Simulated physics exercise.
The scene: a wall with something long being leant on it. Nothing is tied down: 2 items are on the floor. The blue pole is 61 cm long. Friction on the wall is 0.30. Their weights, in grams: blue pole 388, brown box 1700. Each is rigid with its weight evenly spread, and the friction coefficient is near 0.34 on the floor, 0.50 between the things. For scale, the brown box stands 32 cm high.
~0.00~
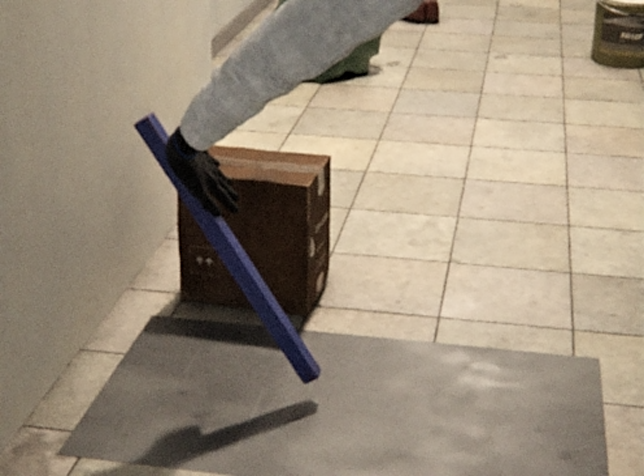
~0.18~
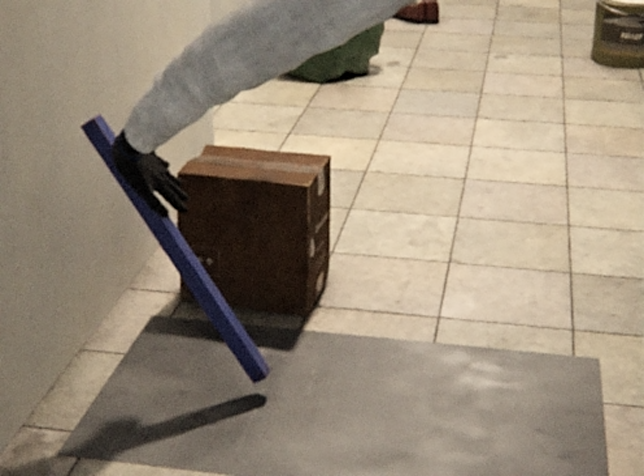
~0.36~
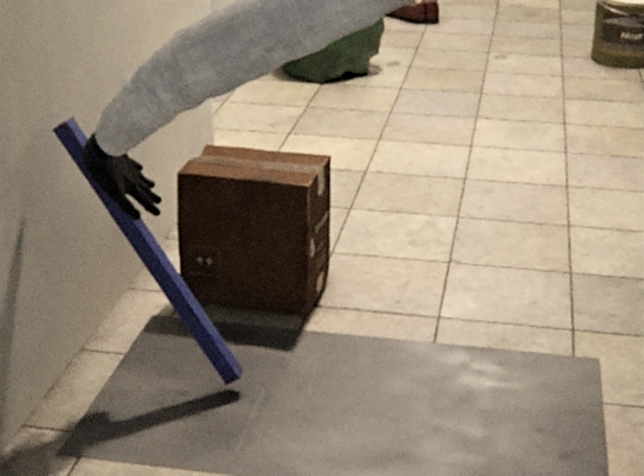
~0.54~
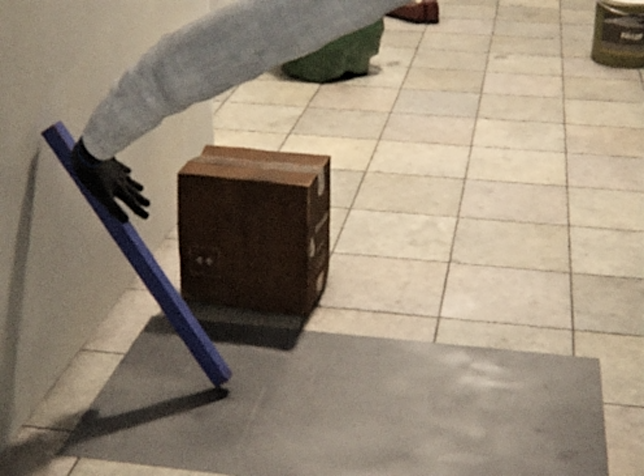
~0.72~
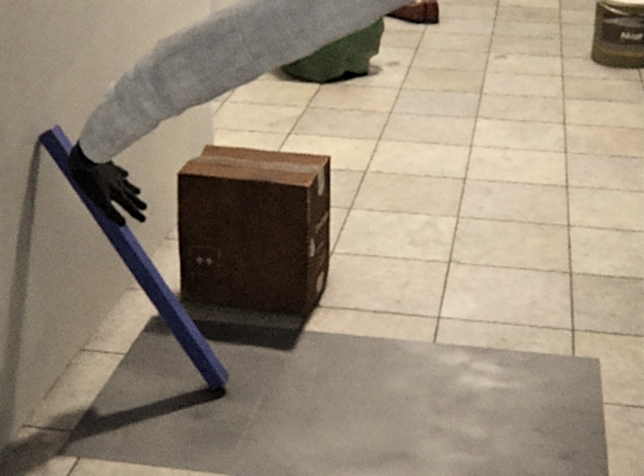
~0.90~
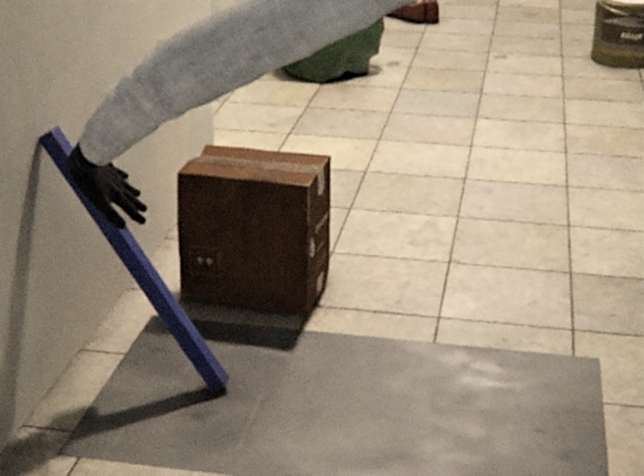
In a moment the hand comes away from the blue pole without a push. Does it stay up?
In the end the pole holds.
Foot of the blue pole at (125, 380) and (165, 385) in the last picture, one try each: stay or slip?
First, it stays up; second, it remains leaning.
By 1.10 s, all is still.
By 1.40 s, blue pole resting near (137, 264).
When it is over (2.2 s), both within 10 cm of the start. End places, in pixels of the last picture, blue pole near (137, 264). The pole remains leaning.
